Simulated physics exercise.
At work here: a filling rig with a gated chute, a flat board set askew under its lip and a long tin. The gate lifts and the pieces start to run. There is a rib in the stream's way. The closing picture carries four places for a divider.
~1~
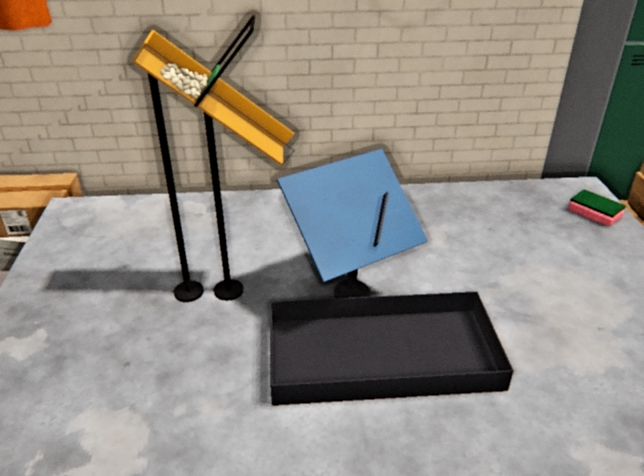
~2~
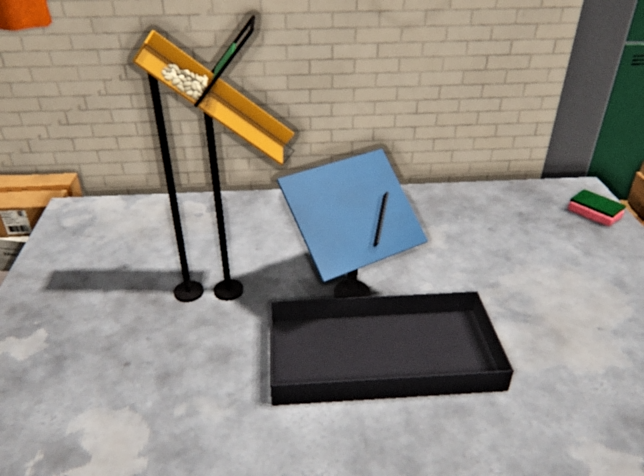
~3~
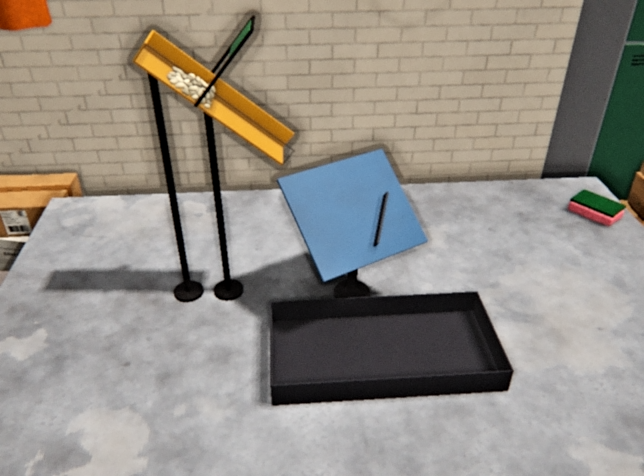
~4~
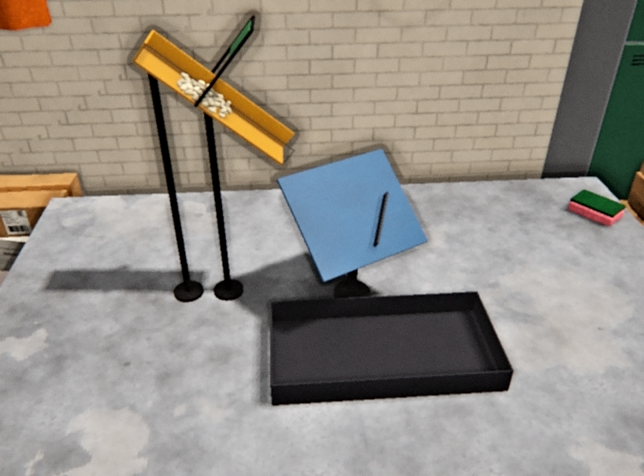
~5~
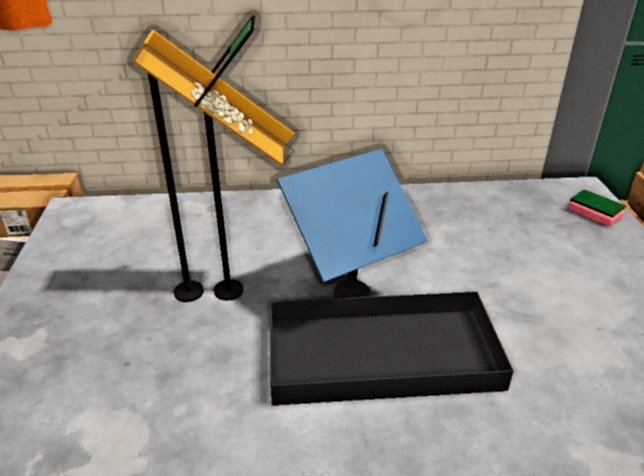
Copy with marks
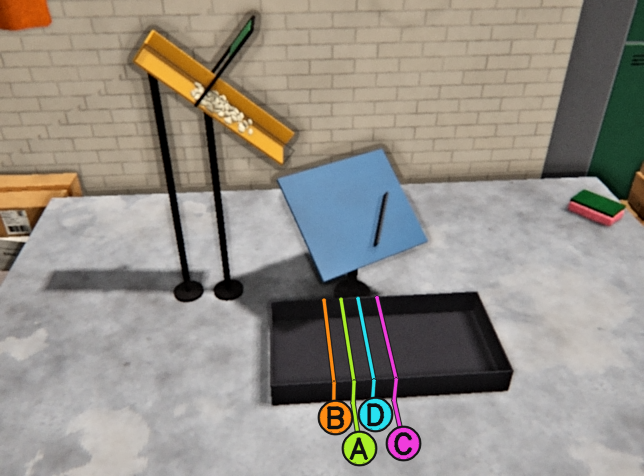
At the start, white beans sit bunched behind a gate near the top of a sloping orange chute, above a tilted blue board and an empty black tray. The gate lifts slightly, and the beans slide down to the right beneath it, spreading along the chute's lower part.
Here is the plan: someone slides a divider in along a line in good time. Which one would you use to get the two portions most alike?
I would pick line C.
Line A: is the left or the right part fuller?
More lands on the right.
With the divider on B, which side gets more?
More lands on the right.
On the marked copy, line A crosses the front rim at (353, 380); line B crosses the front rim at (333, 382); line C crosses the front rim at (396, 378); line D crosses the front rim at (373, 379).
With A, of what is caught, about a tenth on the left of the divider, almost all on the right.
With B, of what is caught, not one piece on the left of the divider, every piece on the right.
With C, of what is caught, roughly two thirds on the left of the divider, roughly a third on the right.
With D, of what is caught, about a tenth on the left of the divider, the larger part on the right.
